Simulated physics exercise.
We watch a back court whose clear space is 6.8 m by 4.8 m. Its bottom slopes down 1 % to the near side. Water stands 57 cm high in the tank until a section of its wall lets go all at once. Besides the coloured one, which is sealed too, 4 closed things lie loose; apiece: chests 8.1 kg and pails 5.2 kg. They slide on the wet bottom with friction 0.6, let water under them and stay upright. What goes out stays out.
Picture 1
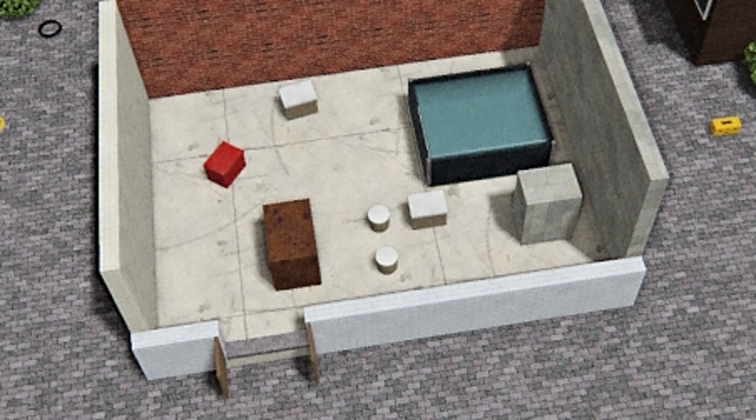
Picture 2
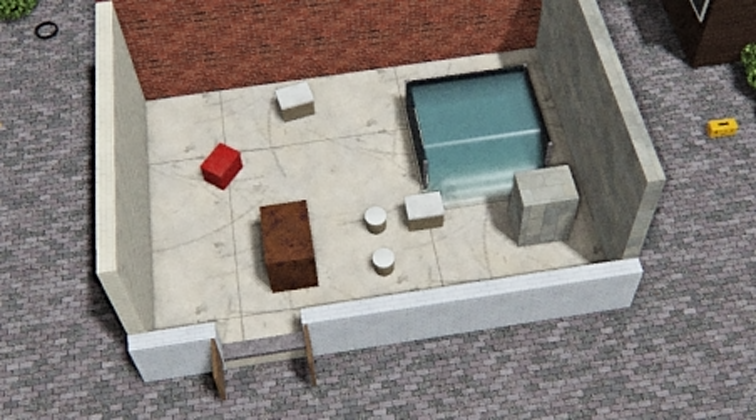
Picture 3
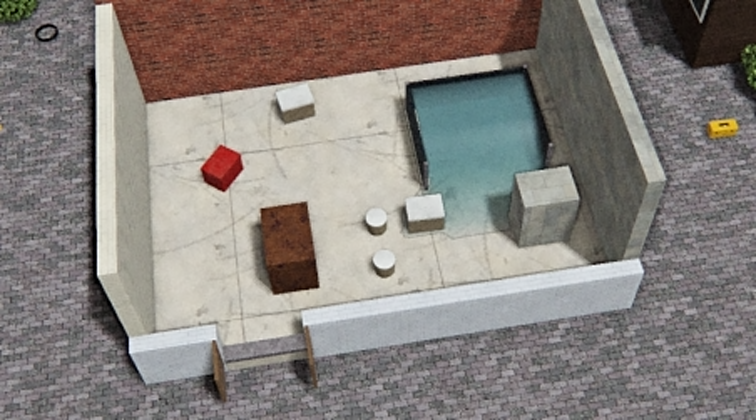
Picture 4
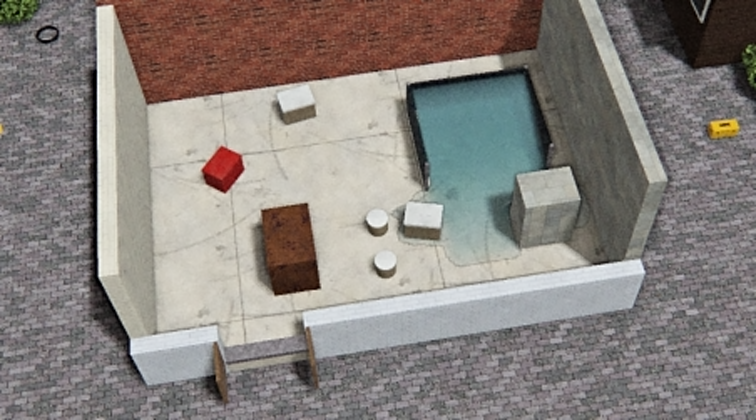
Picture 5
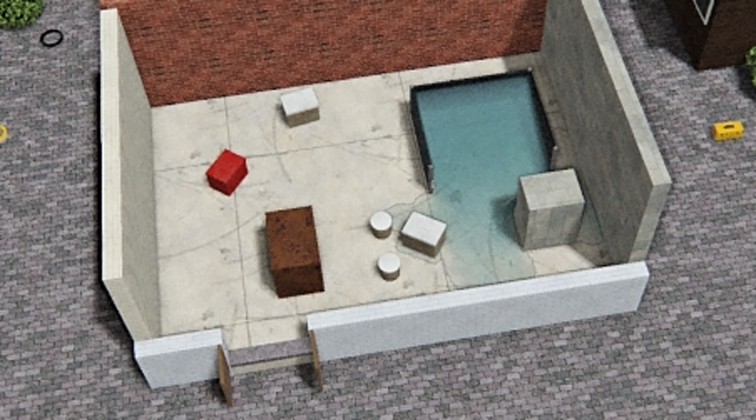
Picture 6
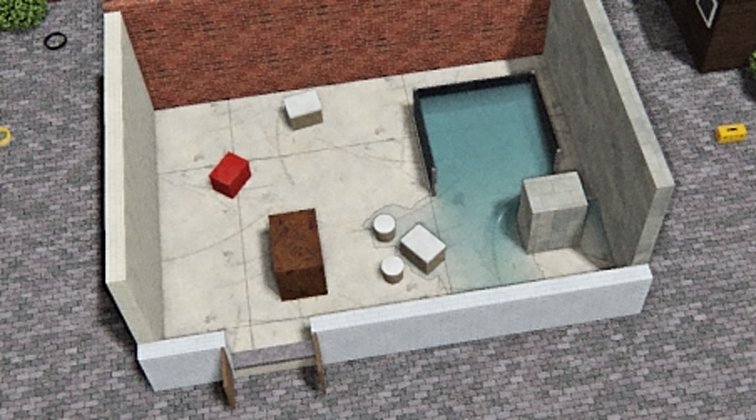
Walled courtyard with water spreading from a dark-edged tank toward the near wall, shifting and turning one white box beside two pails.
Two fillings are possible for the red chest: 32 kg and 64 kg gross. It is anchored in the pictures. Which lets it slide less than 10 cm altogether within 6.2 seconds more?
I expect that the lower weight is enough.
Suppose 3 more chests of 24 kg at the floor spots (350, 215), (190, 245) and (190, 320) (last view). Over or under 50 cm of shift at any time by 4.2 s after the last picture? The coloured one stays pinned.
In turn: Under, less, past it.
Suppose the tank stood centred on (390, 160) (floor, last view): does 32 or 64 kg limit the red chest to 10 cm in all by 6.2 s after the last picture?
Then the smaller load will do.
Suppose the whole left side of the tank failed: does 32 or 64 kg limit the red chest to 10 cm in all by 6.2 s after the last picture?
Then only the higher weight holds it.
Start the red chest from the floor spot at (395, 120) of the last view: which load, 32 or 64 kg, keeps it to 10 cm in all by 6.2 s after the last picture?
The smaller is enough.
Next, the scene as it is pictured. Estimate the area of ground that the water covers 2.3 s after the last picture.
Roughly 17 m2.
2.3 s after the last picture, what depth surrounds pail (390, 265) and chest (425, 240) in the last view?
About 5 and 13 cm.
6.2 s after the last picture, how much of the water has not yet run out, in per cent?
Some 94 per cent remains.
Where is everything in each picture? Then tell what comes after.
In the first frame, the red chest at (223, 157), on the bottom; water covers 2.9 m2; 0 of 5 have shifted.
In the second frame, the red chest at (220, 159) rests on the ground; 3.9 m2 under water; 0 of 5 have shifted.
In the third frame, the red chest at (221, 161) rests on the ground; water covers 4.9 m2; 0 of 5 have shifted.
In the fourth frame, the red chest at (222, 162), on the bottom; water covers 5.8 m2; 1 of 5 have shifted.
In the fifth frame, the red chest at (225, 165), on the bottom; water covers 6.9 m2; 1 of 5 have shifted.
In the sixth frame, the red chest at (229, 168) rests on the ground; water covers 7.7 m2; 1 of 5 have shifted.
Then, 0.6 s after the last picture the red chest would be 0 cm from its start with 32 kg and 0 cm from its start with 64 kg; 0 cm of water round it then.
Then, 2.3 s after the last picture the red chest would be 0 cm from its start with 32 kg and 0 cm from its start with 64 kg; 0 cm of water round it then.
Then, 4.2 s after the last picture the red chest would be 0 cm from its start with 32 kg and 0 cm from its start with 64 kg; 2 cm of water round it then.
Then, 6.2 s after the last picture the red chest would be 0 cm from its start with 32 kg and 0 cm from its start with 64 kg; 3 cm of water round it then.
